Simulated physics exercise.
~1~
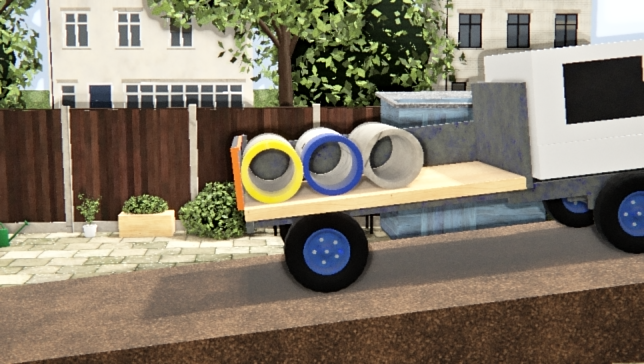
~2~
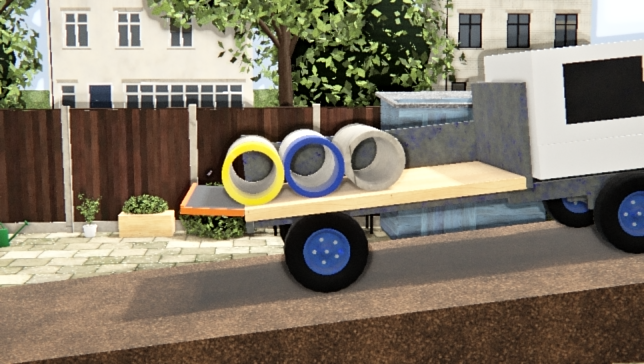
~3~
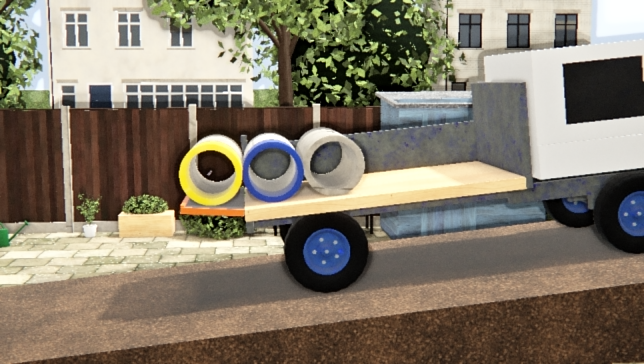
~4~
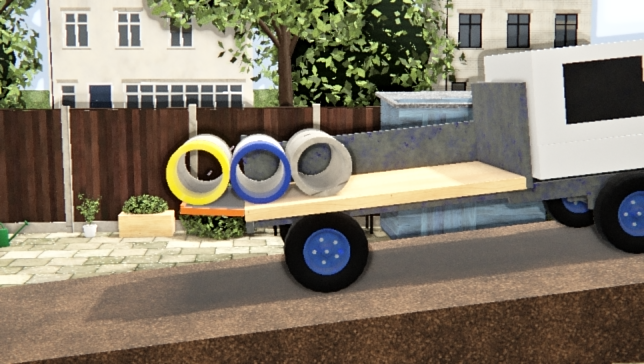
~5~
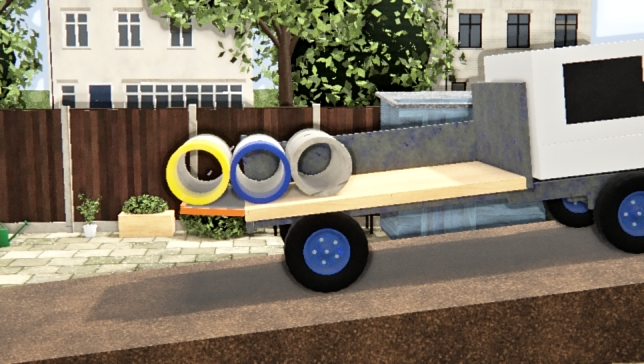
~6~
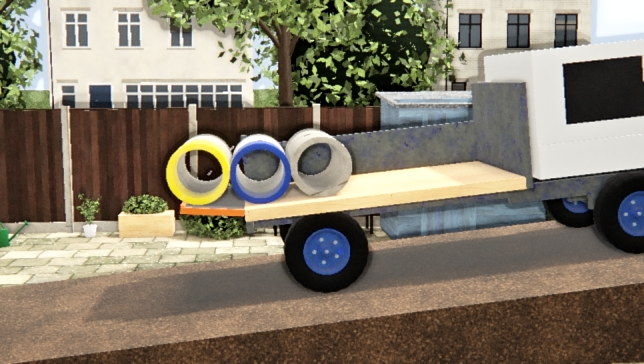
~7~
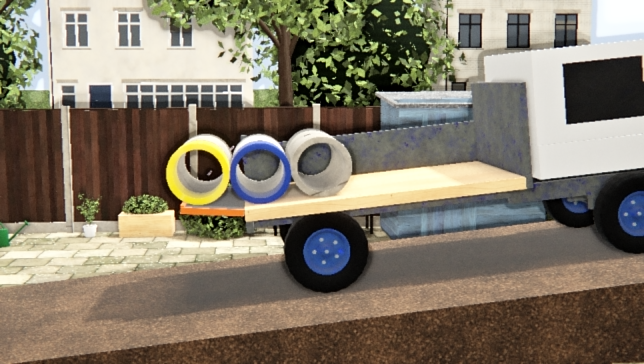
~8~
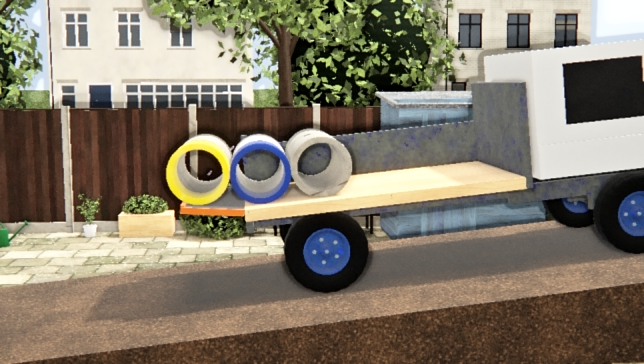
On a sloping street outside some houses, the tailgate of a parked pick-up dropped open and three concrete pipes rolled left along the bed, until the yellow one stopped on the lowered gate, with the blue and plain ones still on the bed.
